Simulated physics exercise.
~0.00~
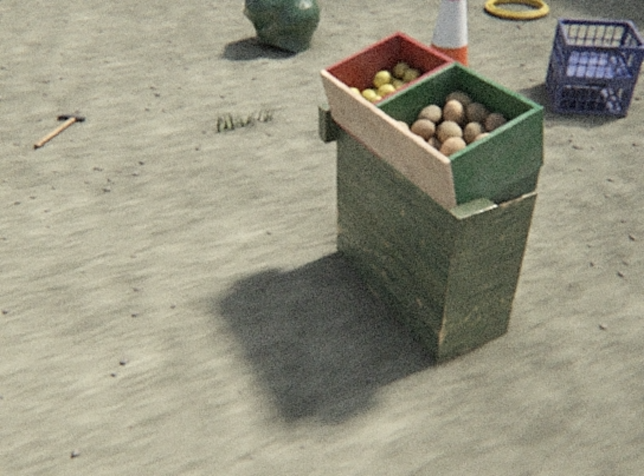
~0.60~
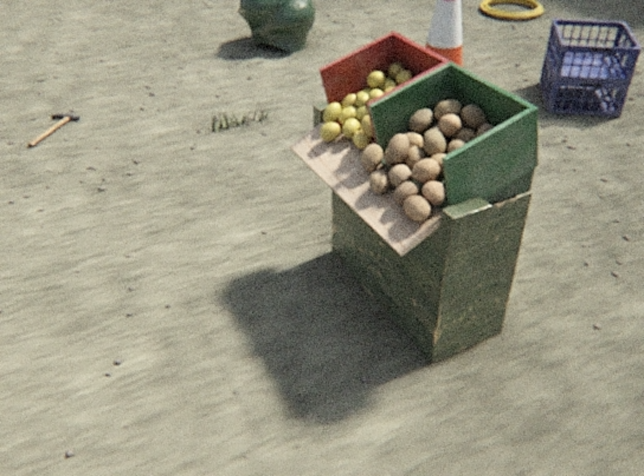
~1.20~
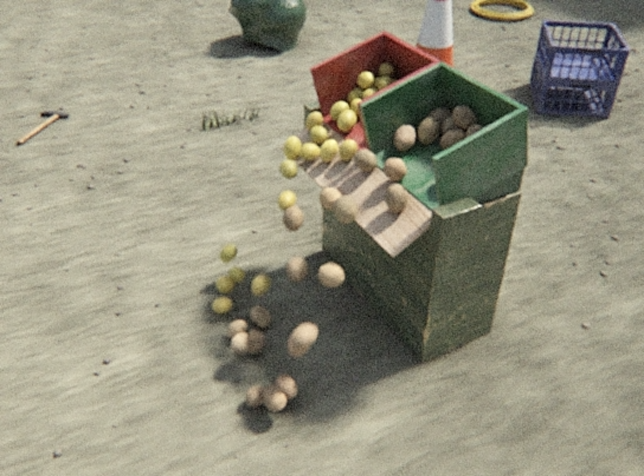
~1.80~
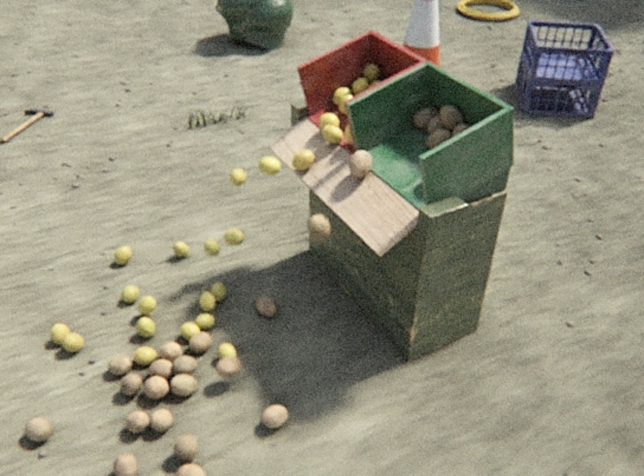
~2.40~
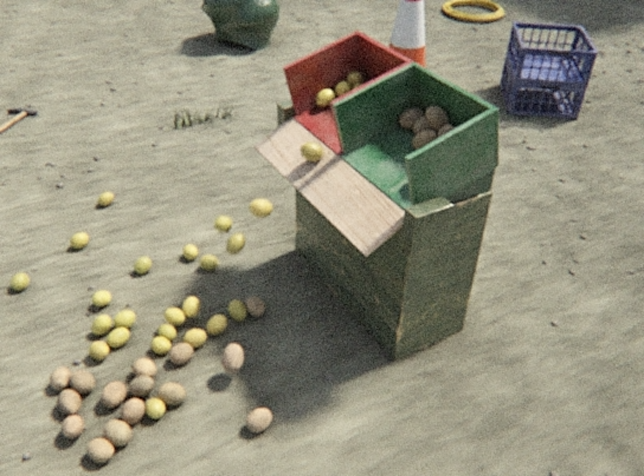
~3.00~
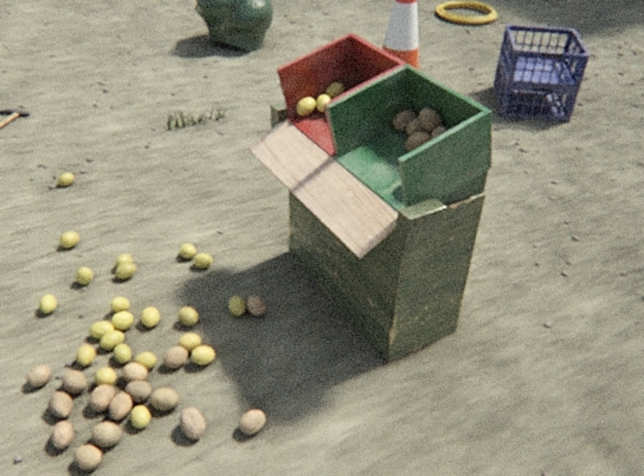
A weathered green wooden stand, seen from above on sandy ground, holds a red chute of lemons and a green chute of potatoes, with a dark green pot, a traffic cone, a yellow ring and a blue crate behind and a hammer at left. The pale flap along the front drops open, and the goods slide toward the lower left. Lemons and potatoes tumble over it and scatter across the ground as the view pans slightly right. The flow thins to a few last lemons. Finally, most of both lie spread at lower left, while a few lemons and some potatoes remain in their chutes.
